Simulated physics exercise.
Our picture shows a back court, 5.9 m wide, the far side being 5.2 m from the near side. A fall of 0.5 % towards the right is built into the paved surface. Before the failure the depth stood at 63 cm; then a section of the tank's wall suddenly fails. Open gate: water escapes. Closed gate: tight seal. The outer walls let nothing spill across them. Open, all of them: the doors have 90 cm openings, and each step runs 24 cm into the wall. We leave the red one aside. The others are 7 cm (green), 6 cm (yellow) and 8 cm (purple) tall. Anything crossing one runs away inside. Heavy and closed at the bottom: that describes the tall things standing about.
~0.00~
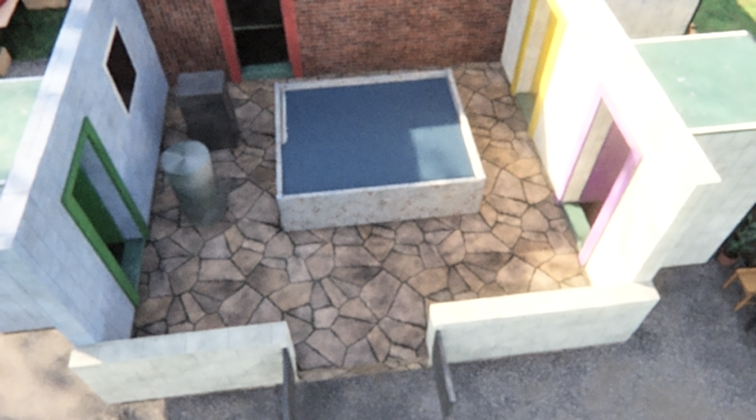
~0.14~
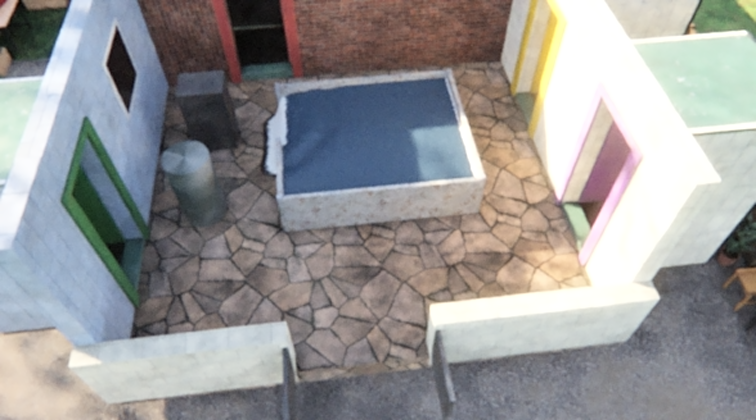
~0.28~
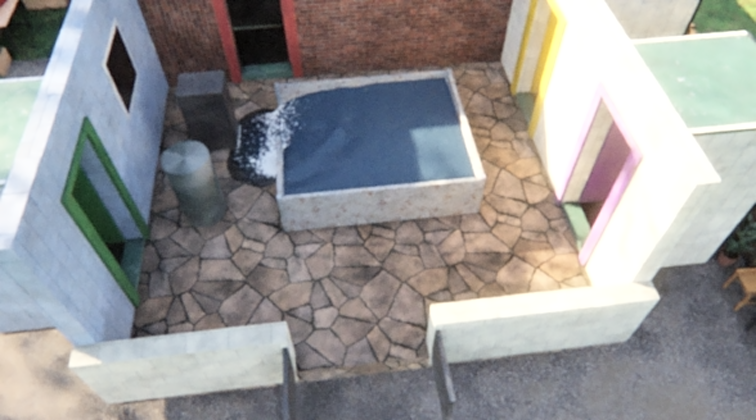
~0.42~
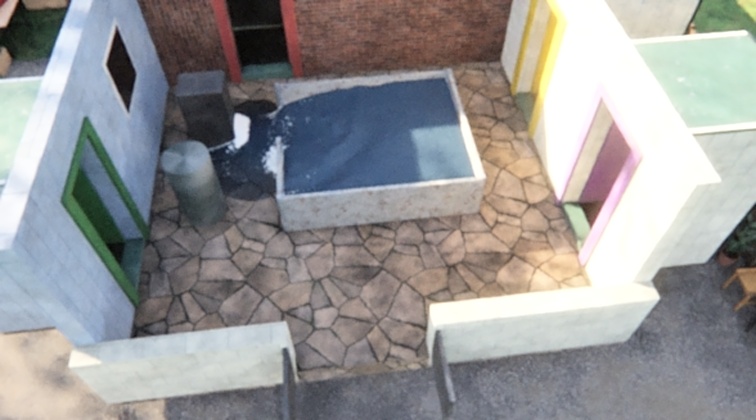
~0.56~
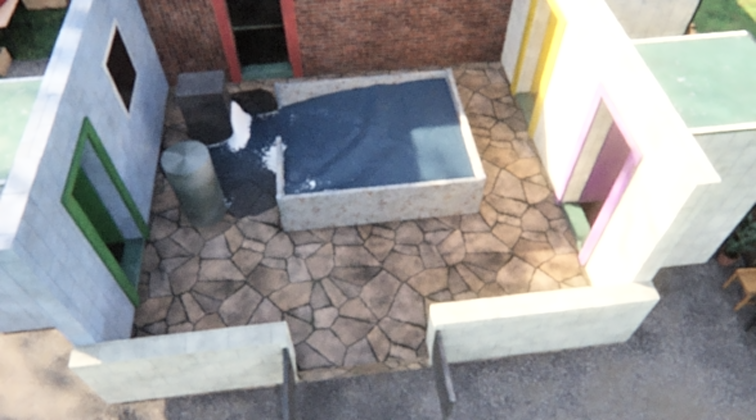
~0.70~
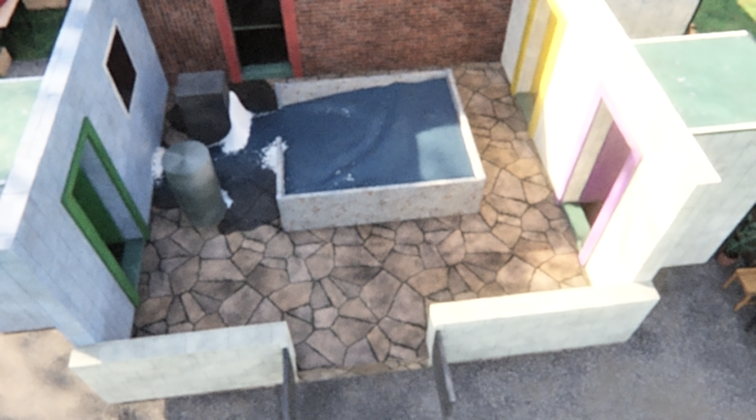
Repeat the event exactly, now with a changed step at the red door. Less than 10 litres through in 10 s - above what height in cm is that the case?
Above about 33 cm.
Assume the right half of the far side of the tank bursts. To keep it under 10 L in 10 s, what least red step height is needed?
Roughly 14.0 cm.
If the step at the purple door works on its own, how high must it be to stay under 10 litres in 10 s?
For the purple door, about 8.5 cm.
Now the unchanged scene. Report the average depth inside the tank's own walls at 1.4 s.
Close to 49 cm deep on average.
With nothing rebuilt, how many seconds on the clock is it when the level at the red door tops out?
About 3.2 seconds.
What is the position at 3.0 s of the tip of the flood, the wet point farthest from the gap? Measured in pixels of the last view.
I'd put the front's tip around (126, 372).
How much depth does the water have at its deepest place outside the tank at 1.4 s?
I'd put it near 51 cm.
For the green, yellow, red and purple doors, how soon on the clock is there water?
Green at 1.3 seconds, yellow at 5.0 seconds, red at 0.9 seconds, purple at 6.0 seconds.
After 1.4 s water covers 25 % of the floor, deepest (51 cm) near (253, 136); 20 cm at the red door, 9 litres in over its 13 cm step.
After 3.0 s water covers 50 % of the floor, deepest (36 cm) near (253, 136); 30 cm at the red door, 135 litres in over its 13 cm step.
After 10.0 s water covers 95 % of the floor, deepest (16 cm) near (495, 316); 13 cm at the red door, 385 litres in over its 13 cm step.
At the red door as built, the water arrived by 0.9 s and peaked near 30 cm at 3.2 s.
Run again over the same 10 s with other heights there, 36 litres in over 28 cm, 1 litre over 38.5 cm. The limit of 10 litres is kept from about 33 cm up.
